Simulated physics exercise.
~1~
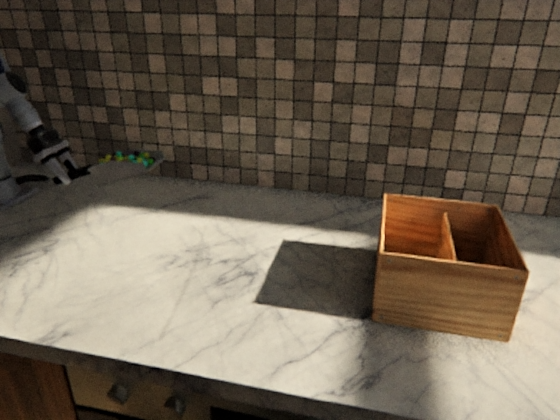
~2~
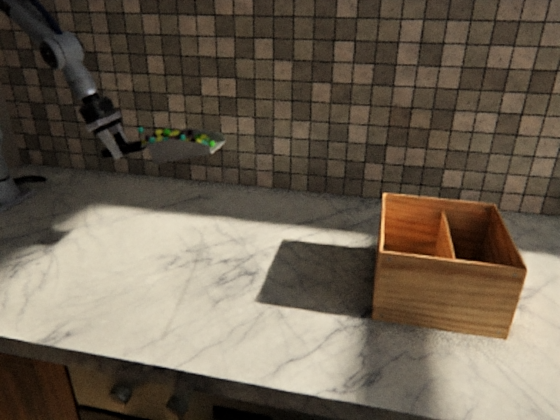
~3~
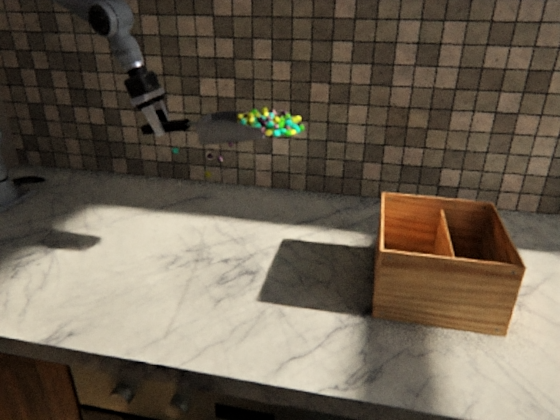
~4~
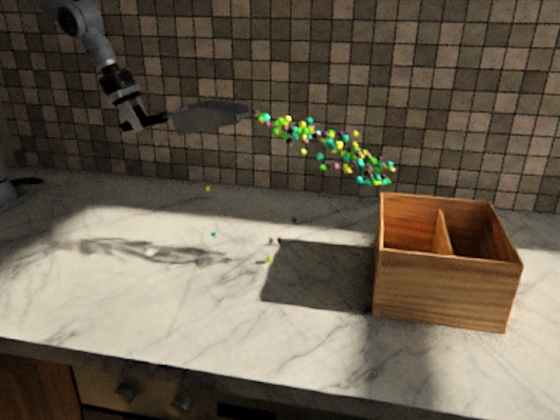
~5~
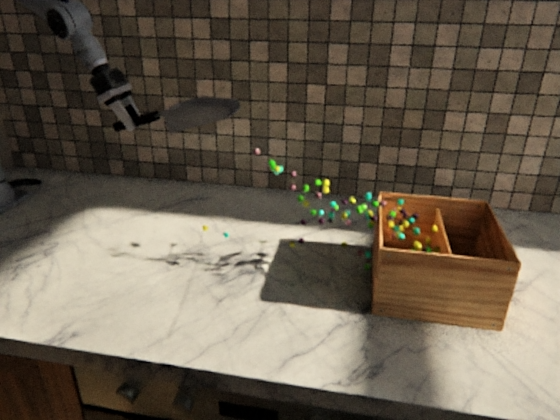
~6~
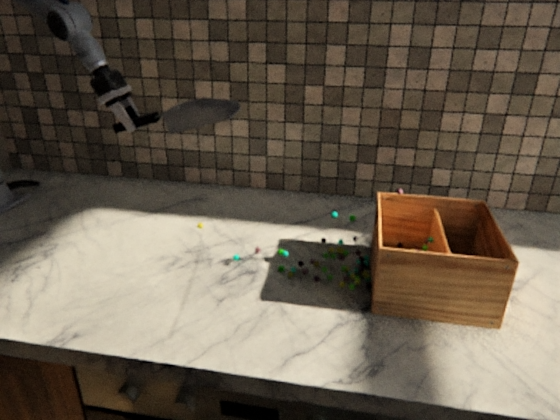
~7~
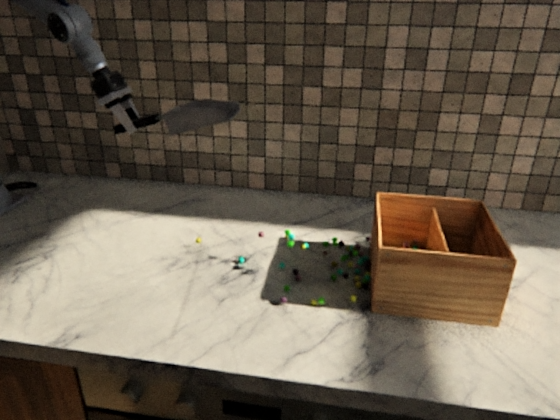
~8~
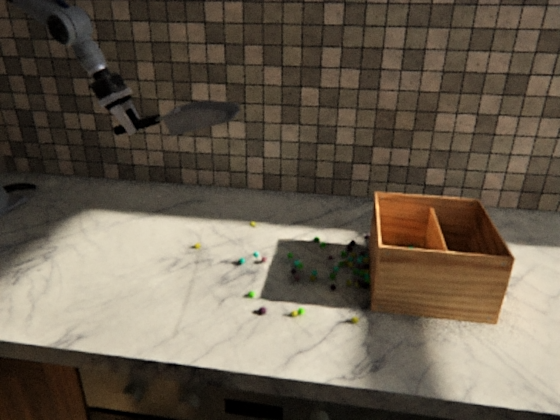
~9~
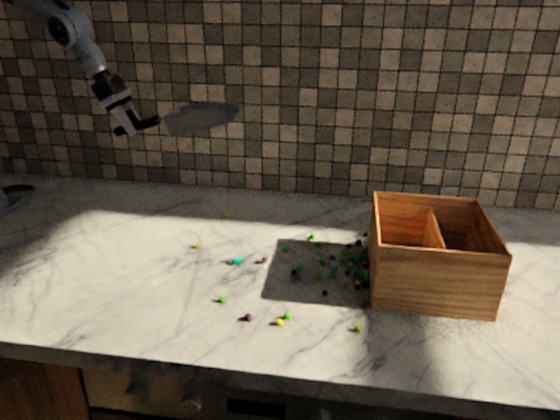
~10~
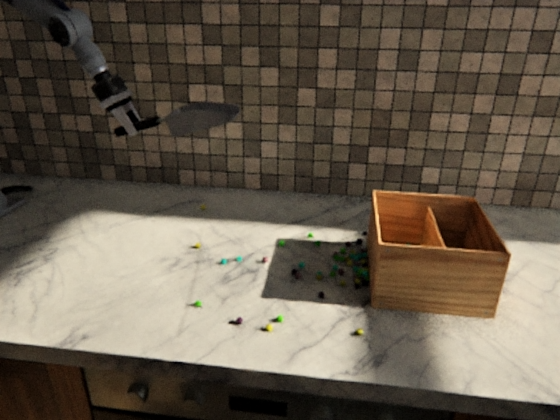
A grey robot arm at the left holds a dark scoop heaped with small round sweets in green, yellow and teal above a white marble counter, seen from the front against a brown tiled wall. An open wooden box with a dividing wall stands at the right. The arm swings the scoop up and to the right, then draws it back slightly, flinging the sweets forward in a stream. Many drop into the box's near-side compartment, while others fall short, bounce and scatter. The arm stops with its scoop empty, and sweets lie strewn across the counter left of the box.
